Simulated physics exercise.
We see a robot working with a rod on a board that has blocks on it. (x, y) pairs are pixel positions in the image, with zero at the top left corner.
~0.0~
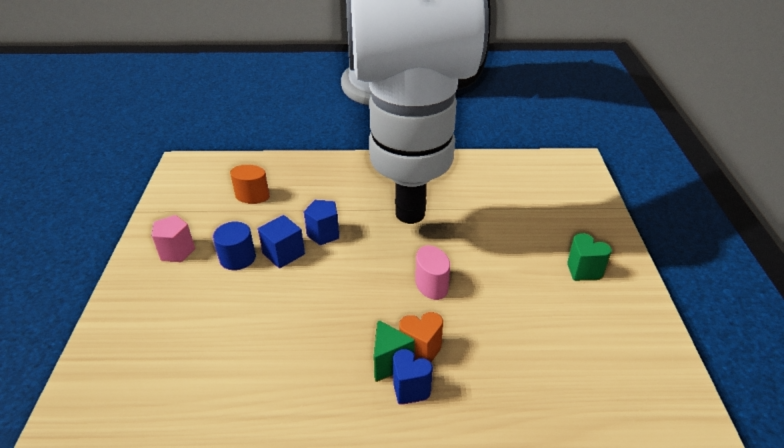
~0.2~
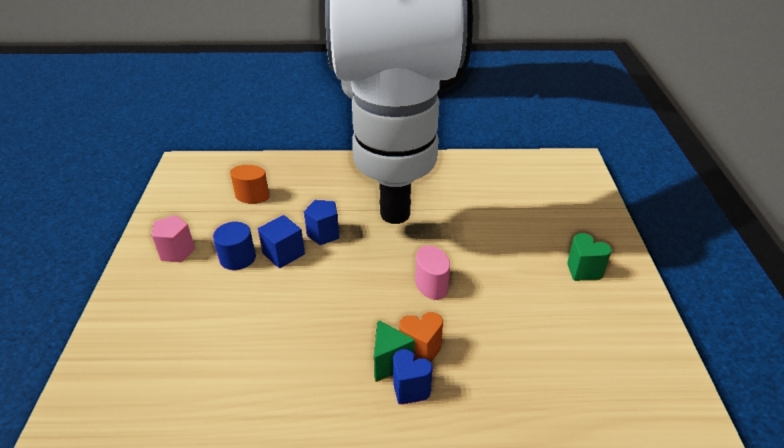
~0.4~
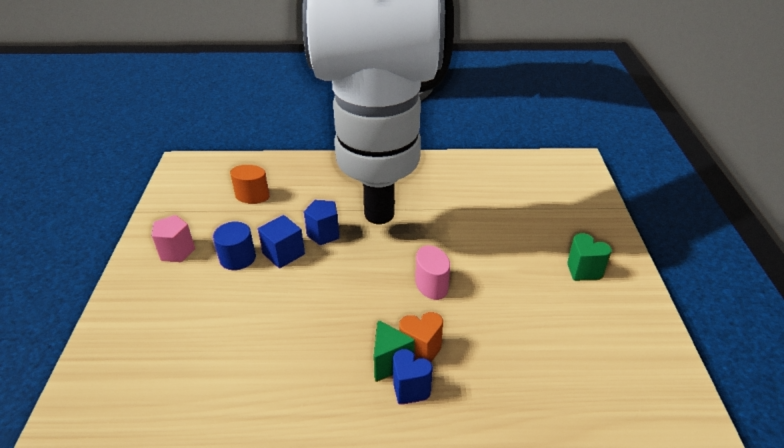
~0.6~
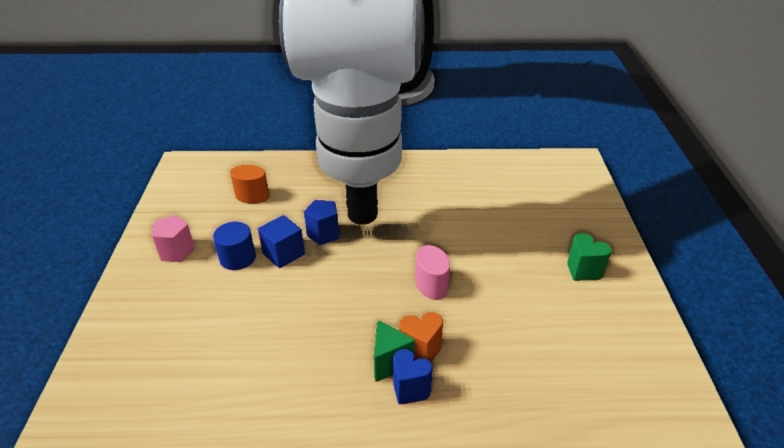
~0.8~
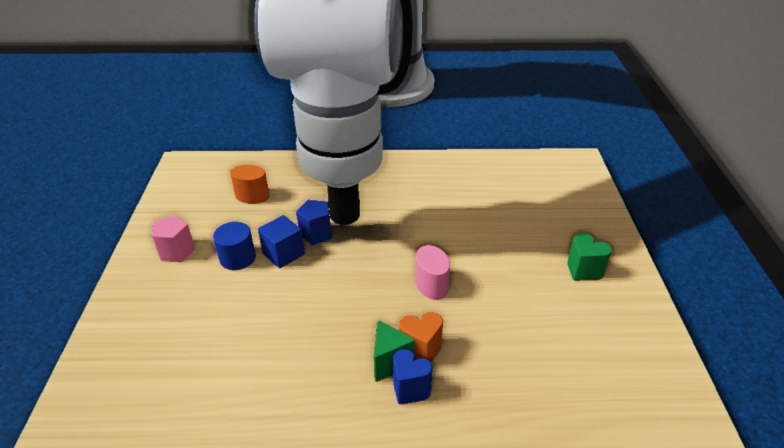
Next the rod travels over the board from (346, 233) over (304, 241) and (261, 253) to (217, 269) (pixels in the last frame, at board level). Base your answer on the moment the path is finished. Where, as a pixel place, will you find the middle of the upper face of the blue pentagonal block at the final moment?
The middle of the upper face of the blue pentagonal block will lie at about (244, 211) in the picture.
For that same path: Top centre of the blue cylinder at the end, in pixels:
Its top centre lands on (173, 249).
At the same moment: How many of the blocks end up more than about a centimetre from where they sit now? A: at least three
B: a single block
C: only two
Choice A: At least three.
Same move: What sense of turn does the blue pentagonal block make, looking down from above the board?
Direction: Clockwise.
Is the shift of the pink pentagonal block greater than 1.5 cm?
No.
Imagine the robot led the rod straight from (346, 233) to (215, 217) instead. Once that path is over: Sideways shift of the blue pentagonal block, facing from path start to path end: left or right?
It goes toward the left-hand side.
The first path, step by step. One third of the way, rod at (300, 225); blue square piece at (266, 231), turned 35° anticlockwise; blue pentagonal block at (271, 210), turned 30° clockwise.
Two thirds of the way, rod at (255, 237); blue cylinder at (194, 244); blue square piece at (232, 251), turned 85° anticlockwise; blue pentagonal block at (244, 210), turned 75° clockwise.
At the end, rod at (213, 253); pink pentagonal block unmoved; blue cylinder at (173, 249); blue square piece at (210, 267), turned 155° anticlockwise; blue pentagonal block at (244, 211), turned 75° clockwise.
